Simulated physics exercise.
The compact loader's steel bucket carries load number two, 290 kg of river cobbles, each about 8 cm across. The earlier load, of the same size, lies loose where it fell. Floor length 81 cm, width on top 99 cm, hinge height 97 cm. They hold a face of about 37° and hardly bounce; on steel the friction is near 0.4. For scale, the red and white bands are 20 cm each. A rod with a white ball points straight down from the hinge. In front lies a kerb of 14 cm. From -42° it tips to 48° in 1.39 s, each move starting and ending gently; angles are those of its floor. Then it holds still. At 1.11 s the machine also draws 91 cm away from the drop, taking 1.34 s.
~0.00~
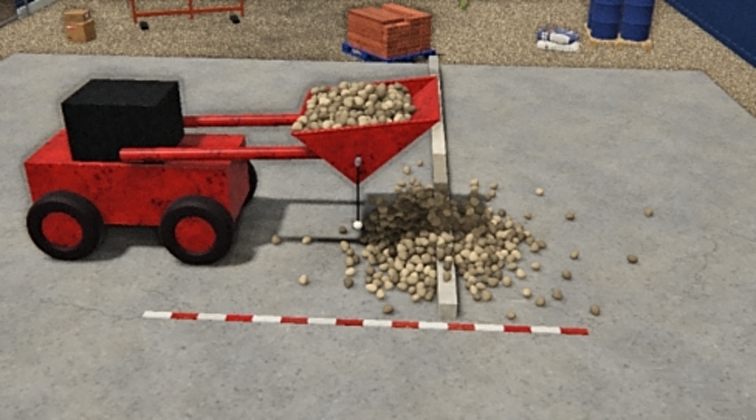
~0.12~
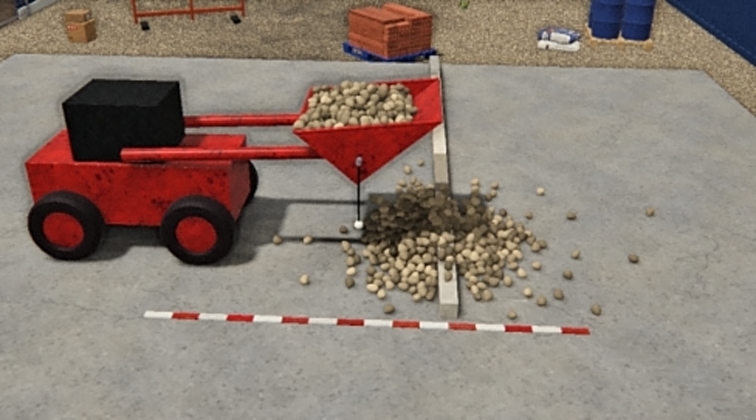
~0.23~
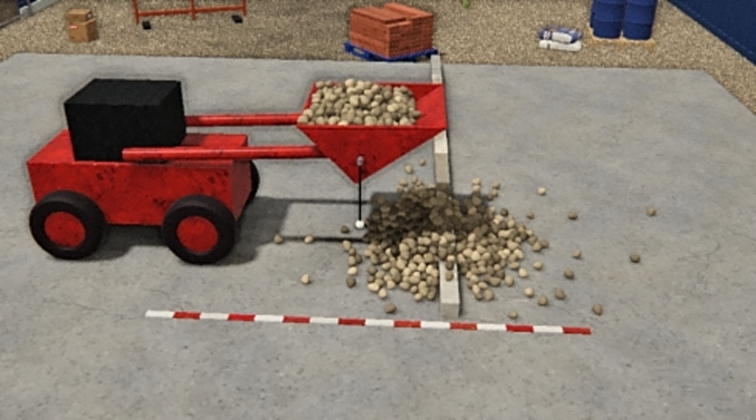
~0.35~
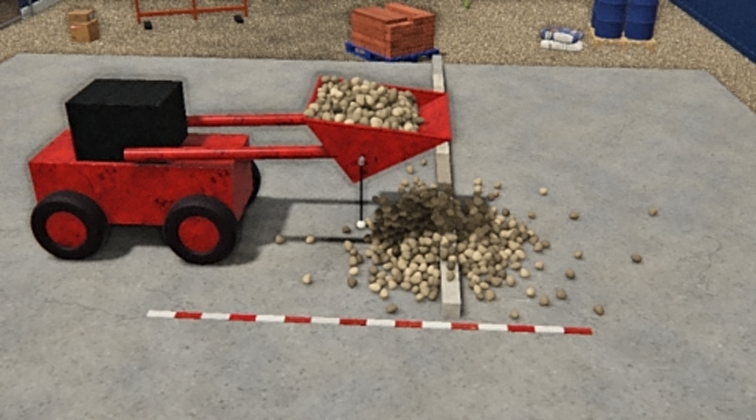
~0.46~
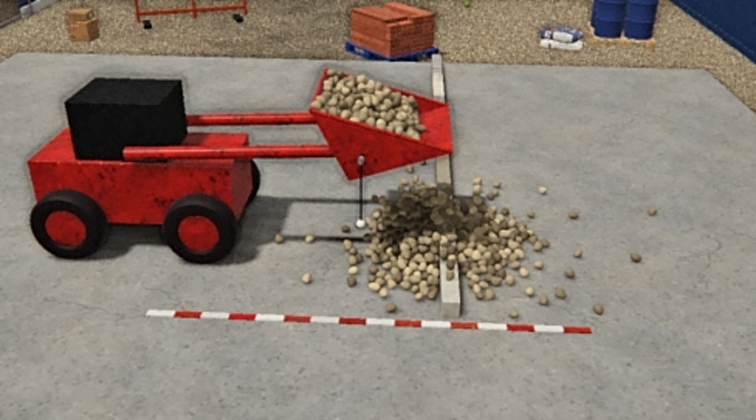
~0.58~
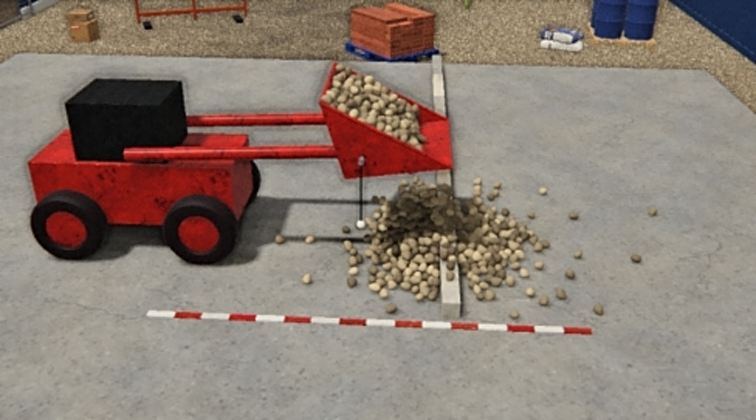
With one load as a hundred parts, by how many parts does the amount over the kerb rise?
Roughly 29 per cent of a load more.
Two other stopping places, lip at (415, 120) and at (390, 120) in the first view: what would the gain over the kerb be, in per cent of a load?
Near 10 per cent from the first place, 0 from the second.
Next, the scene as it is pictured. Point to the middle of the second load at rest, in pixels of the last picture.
Around (419, 226).
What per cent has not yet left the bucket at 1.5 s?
Roughly 10 per cent is still inside.
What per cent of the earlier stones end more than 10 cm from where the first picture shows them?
About 10 per cent.
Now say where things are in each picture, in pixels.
Lip at (440, 119), floor tilted -42°, highest stones at (372, 90). The earlier load is highest near (438, 219), 24 cm above ground level, 69 % on this side of the kerb, 32 % over the kerb, in the first picture.
Lip at (442, 122), floor tilted -40°, highest stones at (369, 90); the stones move at 0.1 m/s on average, in the second picture.
Lip at (447, 128), floor tilted -35°, highest stones at (352, 90); the stones move at 0.2 m/s on average, in the third picture.
Lip at (451, 139), floor tilted -28°, highest stones at (337, 88); the stones move at 0.3 m/s on average, in the fourth picture.
Lip at (453, 152), floor tilted -19°, highest stones at (337, 84); the stones move at 0.3 m/s on average, in the fifth picture.
Lip at (452, 168), floor tilted -8°, highest stones at (344, 80); the stones move at 0.4 m/s on average, in the sixth picture.
After 1.0 s the floor is at 34°; in per cent of one load, 97 in the bucket, 72 on this side of the kerb, 32 over the kerb; the foremost stones are at (589, 248).
After 1.5 s the floor is at 48°; in per cent of one load, 11 in the bucket, 137 on this side of the kerb, 53 over the kerb; the foremost stones are at (589, 248).
After 2.9 s the floor is at 48°; in per cent of one load, 0 in the bucket, 140 on this side of the kerb, 61 over the kerb; the foremost stones are at (597, 248).
After 5.4 s the floor is at 48°; in per cent of one load, 0 in the bucket, 140 on this side of the kerb, 61 over the kerb; the foremost stones are at (597, 248). Net gain over the kerb, 29.
